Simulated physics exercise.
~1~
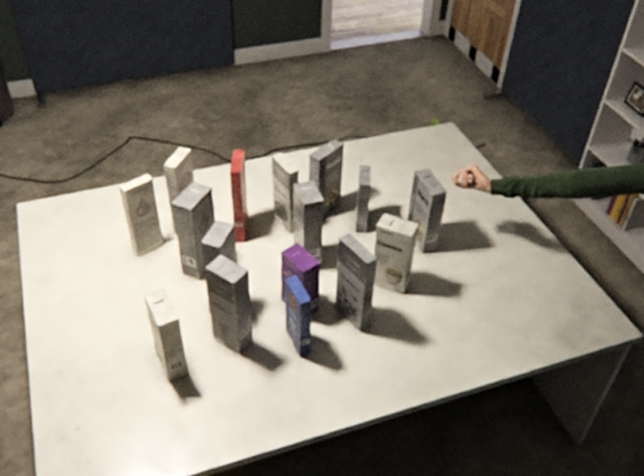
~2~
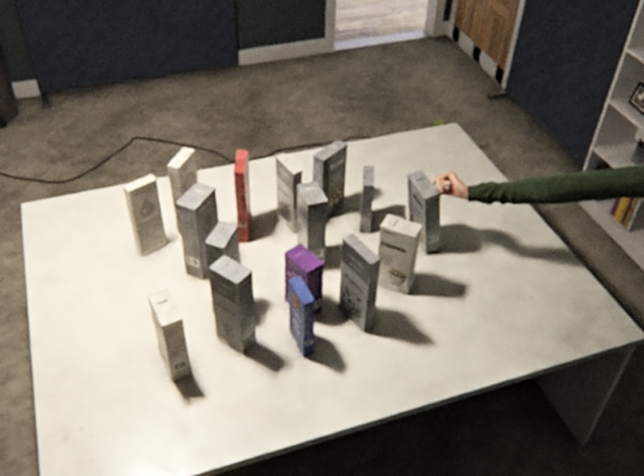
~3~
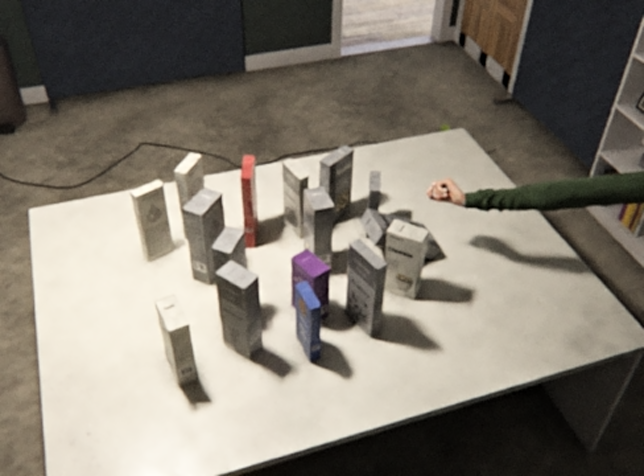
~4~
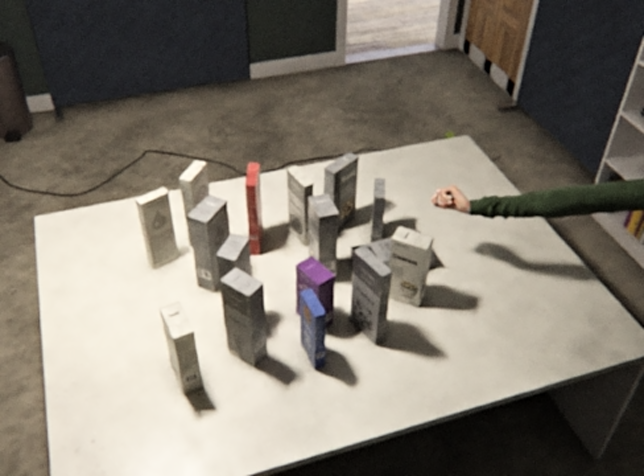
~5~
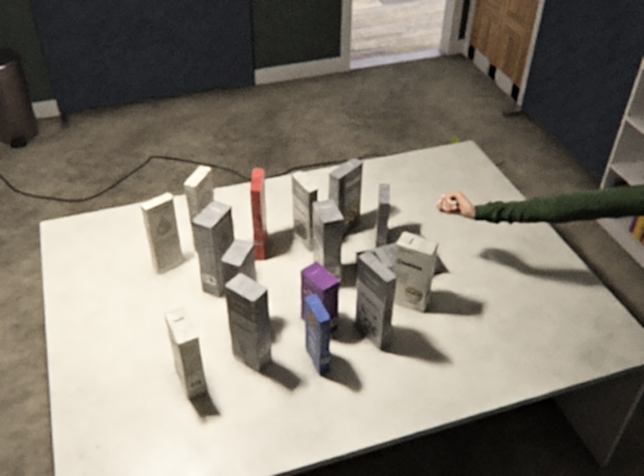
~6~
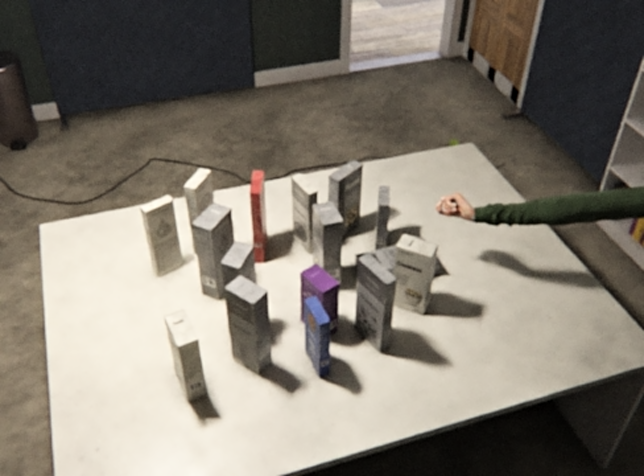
A hand in a dark green sleeve reaches in from the right toward a grey box standing at the right side of a pale table crowded with upright boxes. Its fingers push the grey box, which leans left, away from the hand. The box then topples over to the left and comes down among its neighbours, while the hand stays hovering near where it stood. It lies still, partly hidden behind a whitish box, as the view drifts slightly left. The other boxes, including the purple, red and blue ones, all remain standing at the end.
